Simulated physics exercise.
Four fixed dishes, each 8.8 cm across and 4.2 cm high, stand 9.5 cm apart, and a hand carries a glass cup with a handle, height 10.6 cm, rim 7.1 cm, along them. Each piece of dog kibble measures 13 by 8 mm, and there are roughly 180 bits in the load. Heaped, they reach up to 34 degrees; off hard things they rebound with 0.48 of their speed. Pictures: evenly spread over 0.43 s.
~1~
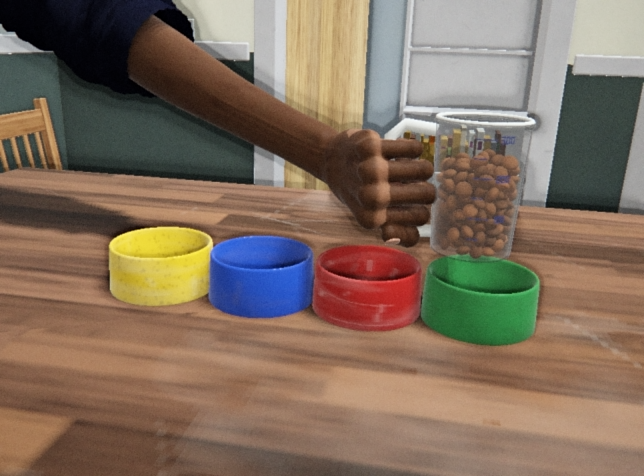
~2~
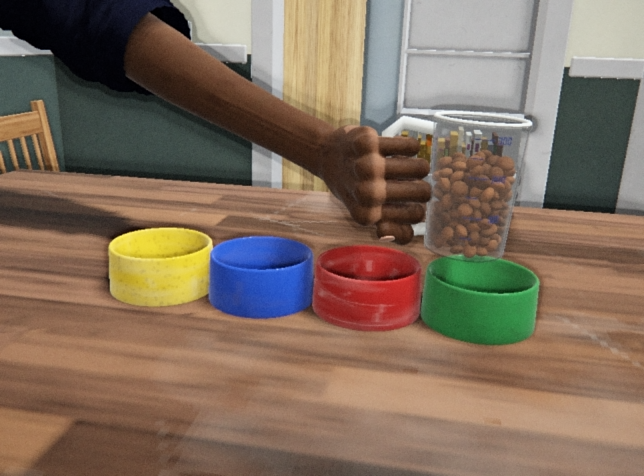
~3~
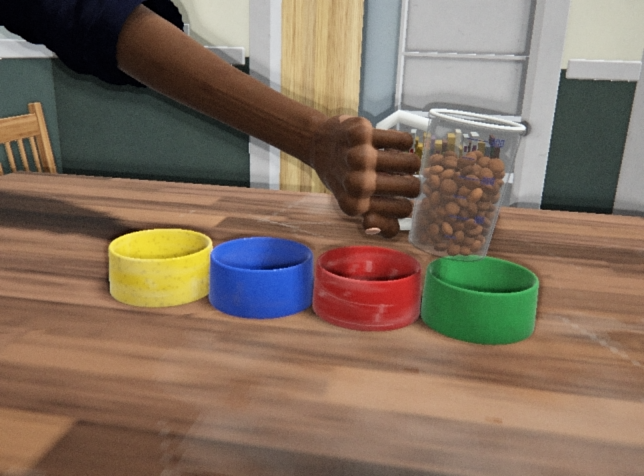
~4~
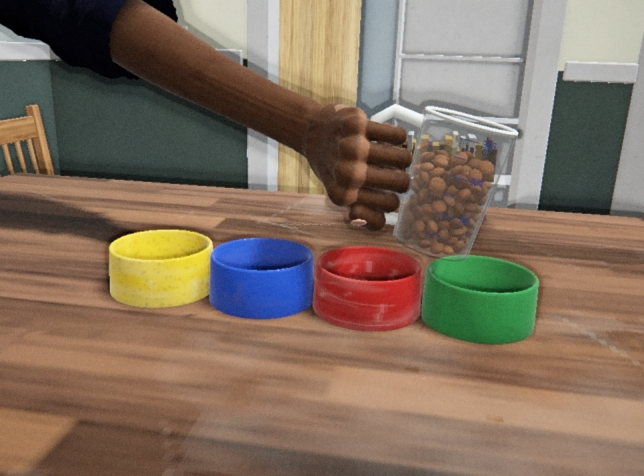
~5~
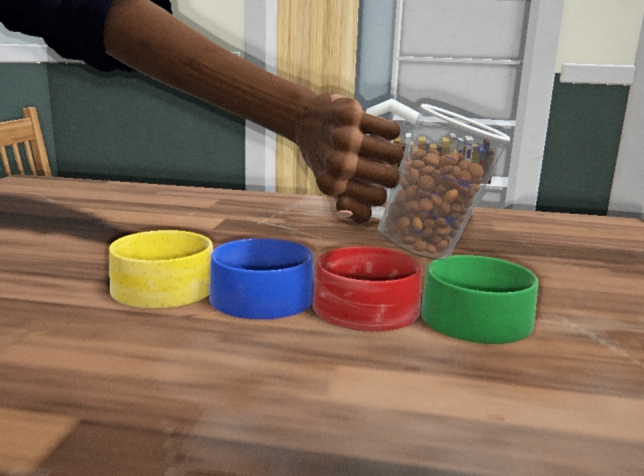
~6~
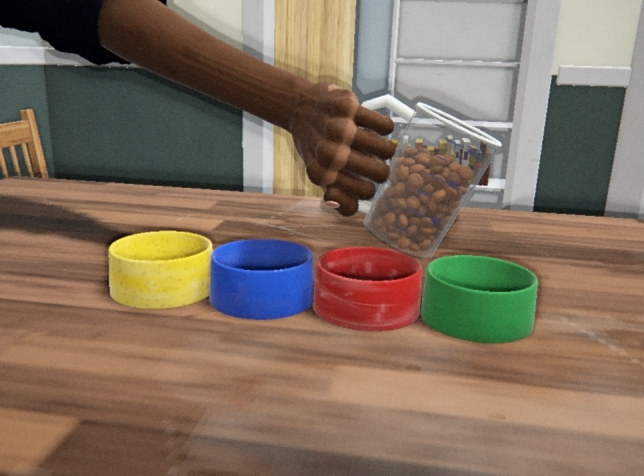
A hand moving a clear cup of brown pellets left behind four coloured dishes on a wooden table, gradually tilting it rightward.
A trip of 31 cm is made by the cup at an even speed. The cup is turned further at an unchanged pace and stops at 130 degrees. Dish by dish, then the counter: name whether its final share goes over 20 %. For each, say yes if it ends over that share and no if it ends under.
My prediction: Red dish: Is left with at most a fifth. Blue dish: Is left with more than a fifth. Green dish: Is left with at most a fifth. Yellow dish: Is left with at most a fifth. Counter: Is left with at most a fifth.
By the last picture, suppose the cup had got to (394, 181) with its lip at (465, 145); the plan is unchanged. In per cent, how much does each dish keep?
Dish by dish: Red 0 percent, blue 10 percent, green 0 percent, yellow 90 percent.
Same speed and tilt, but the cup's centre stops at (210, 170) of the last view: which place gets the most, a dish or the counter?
Blue.
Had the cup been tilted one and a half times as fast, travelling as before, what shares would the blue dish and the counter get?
I'd expect blue to end at 10 and the counter at 10.
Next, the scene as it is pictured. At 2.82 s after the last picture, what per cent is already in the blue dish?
About 90 per cent by then.
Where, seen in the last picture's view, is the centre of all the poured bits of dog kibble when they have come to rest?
I'd put it at about (264, 273).
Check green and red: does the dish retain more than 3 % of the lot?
For green, it does not, for red, it does.
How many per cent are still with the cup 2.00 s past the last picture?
Load share: Near 0 percent.
Then, 1.20 s after the last picture, tilt 98 degrees; cup holds 95 %, red 5 %.
Then, 2.00 s after the last picture, tilt 130 degrees; cup holds 0 %, red 10 %, blue 90 %.
Then, 2.82 s after the last picture, tilt 130 degrees; cup holds 0 %, red 10 %, blue 90 %.
In the end, red 10 %, blue 90 %, green 0 %, yellow 0 %, counter 5 %.
